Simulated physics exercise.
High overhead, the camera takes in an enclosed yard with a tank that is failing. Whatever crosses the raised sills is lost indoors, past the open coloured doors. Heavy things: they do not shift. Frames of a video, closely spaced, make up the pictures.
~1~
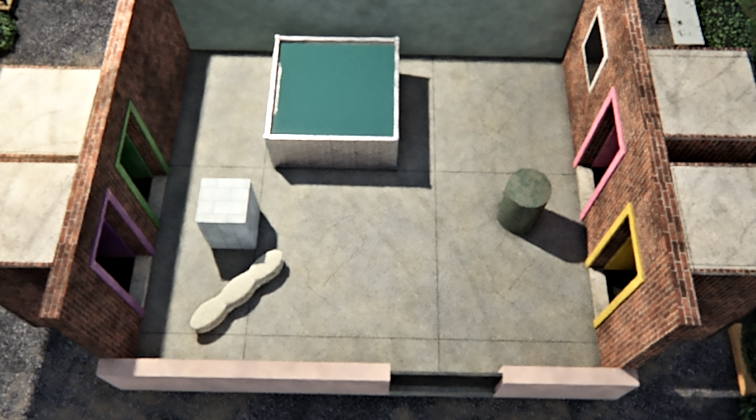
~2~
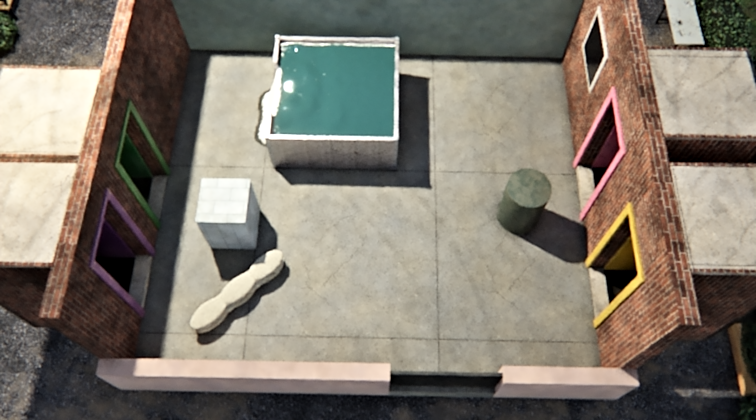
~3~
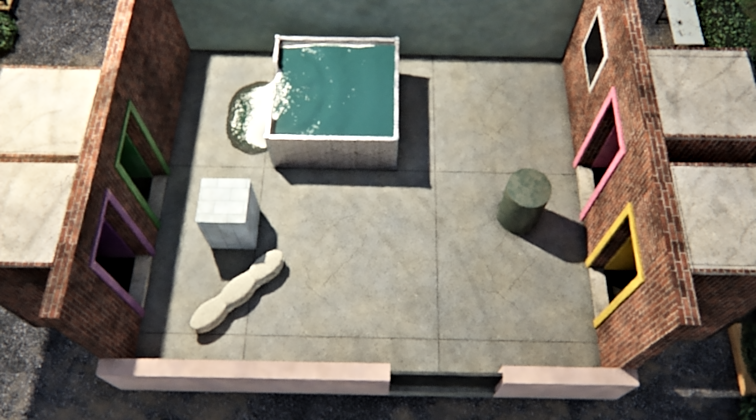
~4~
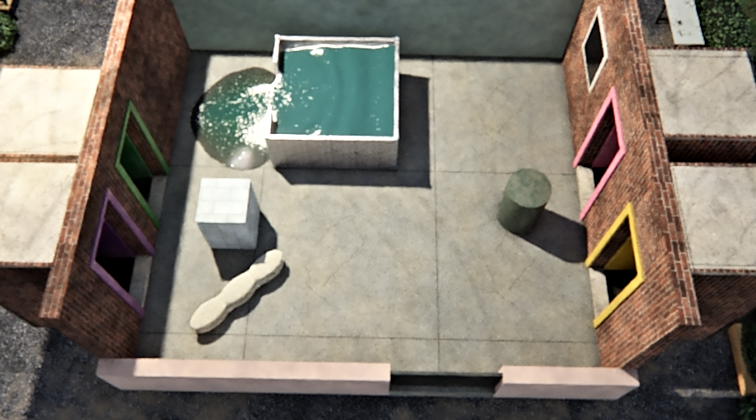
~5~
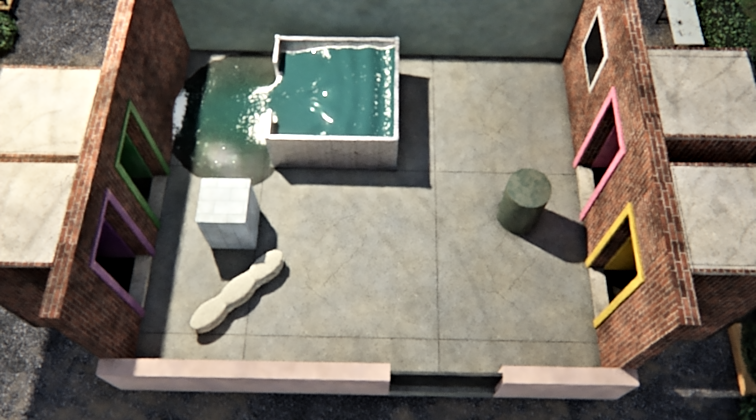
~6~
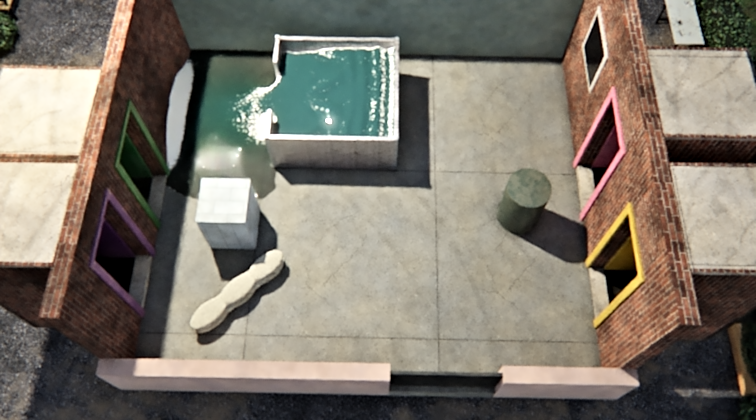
A white-sided tank of green water stood in a brick-walled yard, then water broke out of its left side, splashed onto the paving and spread left to the wall and down toward the white block.
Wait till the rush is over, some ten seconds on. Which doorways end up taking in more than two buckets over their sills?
The green door takes in more than two, the yellow door takes in more than two, the purple door takes in more than two, the pink door takes in two or fewer.
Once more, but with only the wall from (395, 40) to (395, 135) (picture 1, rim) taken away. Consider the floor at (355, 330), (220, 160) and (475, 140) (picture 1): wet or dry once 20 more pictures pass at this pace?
Spot one ends up untouched by the spill, spot two untouched by the spill, spot three deluged.
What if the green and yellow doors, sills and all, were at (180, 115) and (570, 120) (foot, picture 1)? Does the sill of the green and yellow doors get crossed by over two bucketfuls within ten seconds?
Looking at it, green tops the limit, and yellow tops the limit.
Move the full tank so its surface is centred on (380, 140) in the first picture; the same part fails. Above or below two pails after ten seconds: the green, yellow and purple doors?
Going by the run, the green door tops the threshold, the yellow door remains below and the purple door remains below.
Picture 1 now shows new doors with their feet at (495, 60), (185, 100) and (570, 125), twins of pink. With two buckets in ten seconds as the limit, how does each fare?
Stays below the line; crosses the line; stays below the line.
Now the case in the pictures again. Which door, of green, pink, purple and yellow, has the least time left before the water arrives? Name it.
Looks like the door marked green gets there first.
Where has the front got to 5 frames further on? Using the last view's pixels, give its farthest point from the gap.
The farthest point of the front sits at (150, 280).
A moment on, water covers 15 % of the floor; the green door under two buckets in, the yellow door not reached, the purple door not reached, the pink door not reached.
Next, water covers 25 % of the floor; the green door over two buckets in, the yellow door not reached, the purple door wet at the sill, nothing in, the pink door not reached.
Then, water covers 45 % of the floor; the green door far over two buckets in, the yellow door not reached, the purple door wet at the sill, nothing in, the pink door not reached.
Later, water covers 90 % of the floor; the green door far over two buckets in, the yellow door wet at the sill, nothing in, the purple door over two buckets in, the pink door wet at the sill, nothing in.
In the end, water covers 95 % of the floor; the green door far over two buckets in, the yellow door far over two buckets in, the purple door far over two buckets in, the pink door wet at the sill, nothing in.
